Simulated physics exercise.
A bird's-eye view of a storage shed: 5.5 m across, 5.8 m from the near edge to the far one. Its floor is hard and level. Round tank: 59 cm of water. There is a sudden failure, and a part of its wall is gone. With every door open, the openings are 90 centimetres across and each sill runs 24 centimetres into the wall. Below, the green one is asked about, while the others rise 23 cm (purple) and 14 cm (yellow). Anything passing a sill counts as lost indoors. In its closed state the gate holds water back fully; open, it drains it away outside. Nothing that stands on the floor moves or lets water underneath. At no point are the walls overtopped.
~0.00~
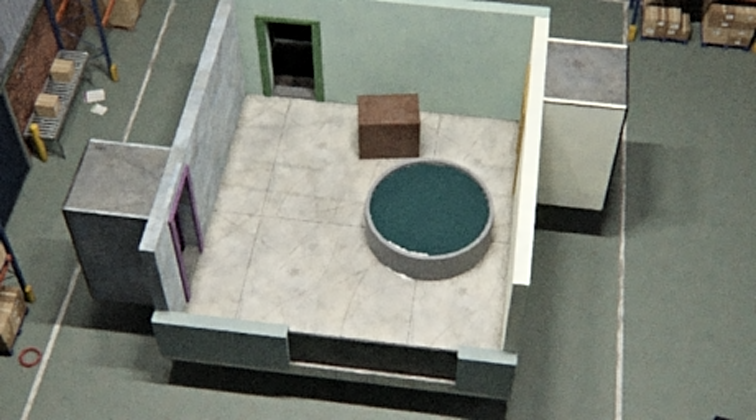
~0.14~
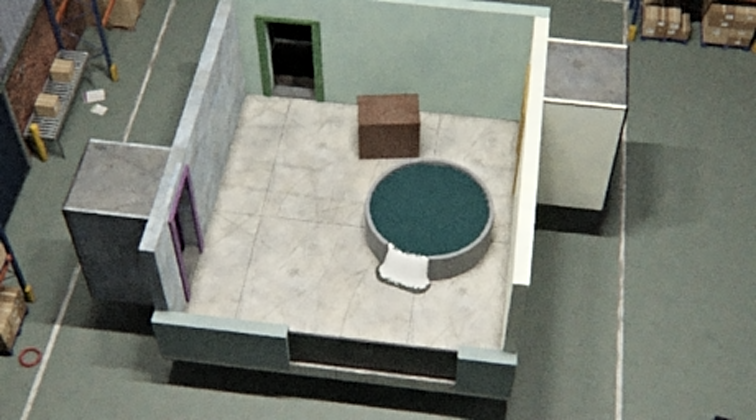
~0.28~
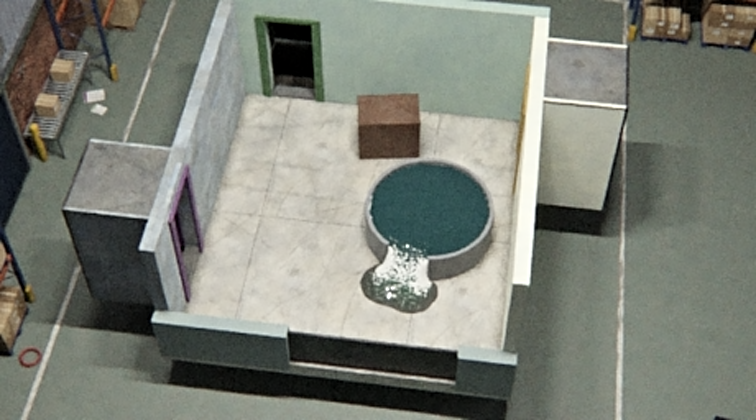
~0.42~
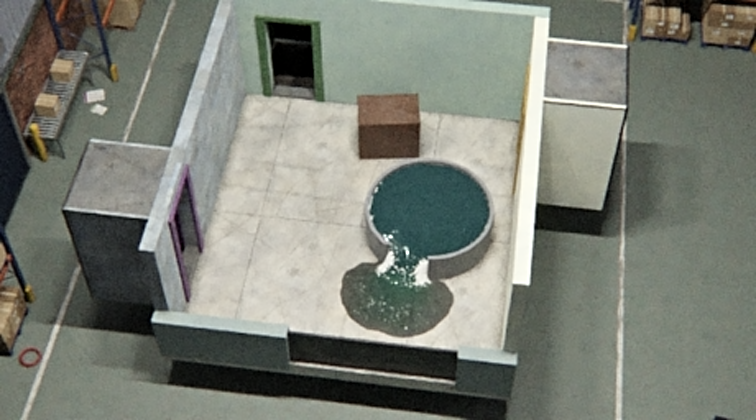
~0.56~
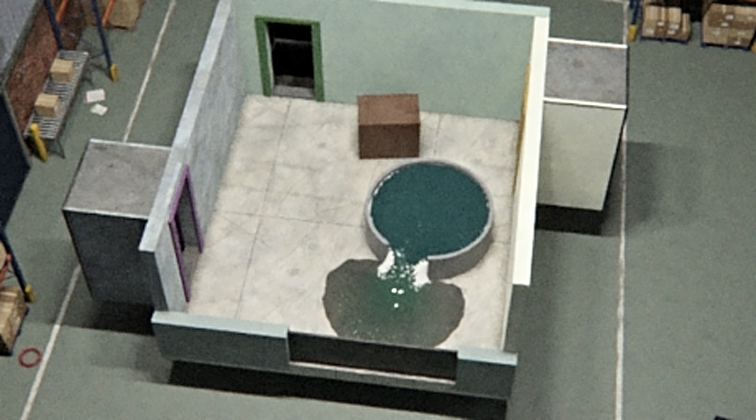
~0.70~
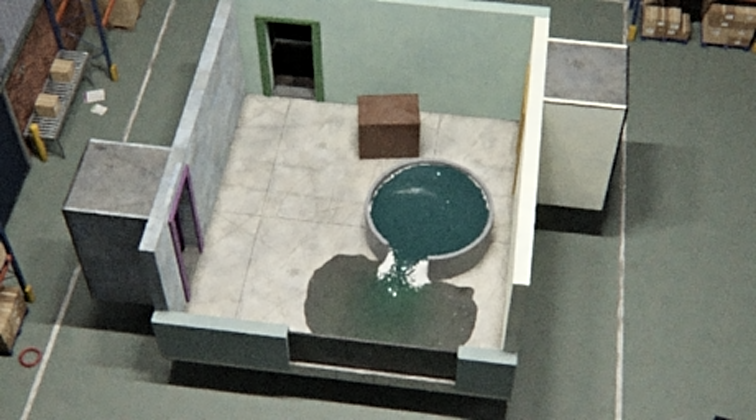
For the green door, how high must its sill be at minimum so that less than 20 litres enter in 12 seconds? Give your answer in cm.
It must be at least about 7.5 cm.
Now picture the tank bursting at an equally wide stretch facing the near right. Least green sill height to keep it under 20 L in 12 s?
A minimum of about 9.5 cm.
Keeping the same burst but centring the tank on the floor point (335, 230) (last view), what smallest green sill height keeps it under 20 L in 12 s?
Roughly 10.5 centimetres.
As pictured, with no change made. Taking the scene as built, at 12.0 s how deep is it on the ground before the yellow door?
You'd measure close to 7.0 cm there.
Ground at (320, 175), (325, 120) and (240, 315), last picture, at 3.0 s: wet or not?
Spot one bone dry, spot two bone dry, spot three awash.
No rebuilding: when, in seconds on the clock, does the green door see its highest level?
Crest at t of about 8.0 s.
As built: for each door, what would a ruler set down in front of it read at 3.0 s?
Reading in centimetres: Purple = 16, green = 0, yellow = 0.
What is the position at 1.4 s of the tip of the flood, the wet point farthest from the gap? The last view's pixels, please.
I'd put the front's tip around (229, 344).
After 1.4 s water covers 20 % of the floor, deepest (28 cm) near (376, 362); it has not reached the green door.
After 3.0 s water covers 35 % of the floor, deepest (26 cm) near (177, 338); it has not reached the green door.
After 12.0 s water covers 100 % of the floor, deepest (12 cm) near (490, 205); 9 cm at the green door, 53 litres in over its 6 cm sill.
At the green door as built, the water arrived by 5.0 s and peaked near 10 cm at 7.8 s.
Run again over the same 12 s with other heights there, 32 litres in over 7 cm, 2 litres over 9.5 cm. The limit of 20 litres is kept from about 7.5 cm up.
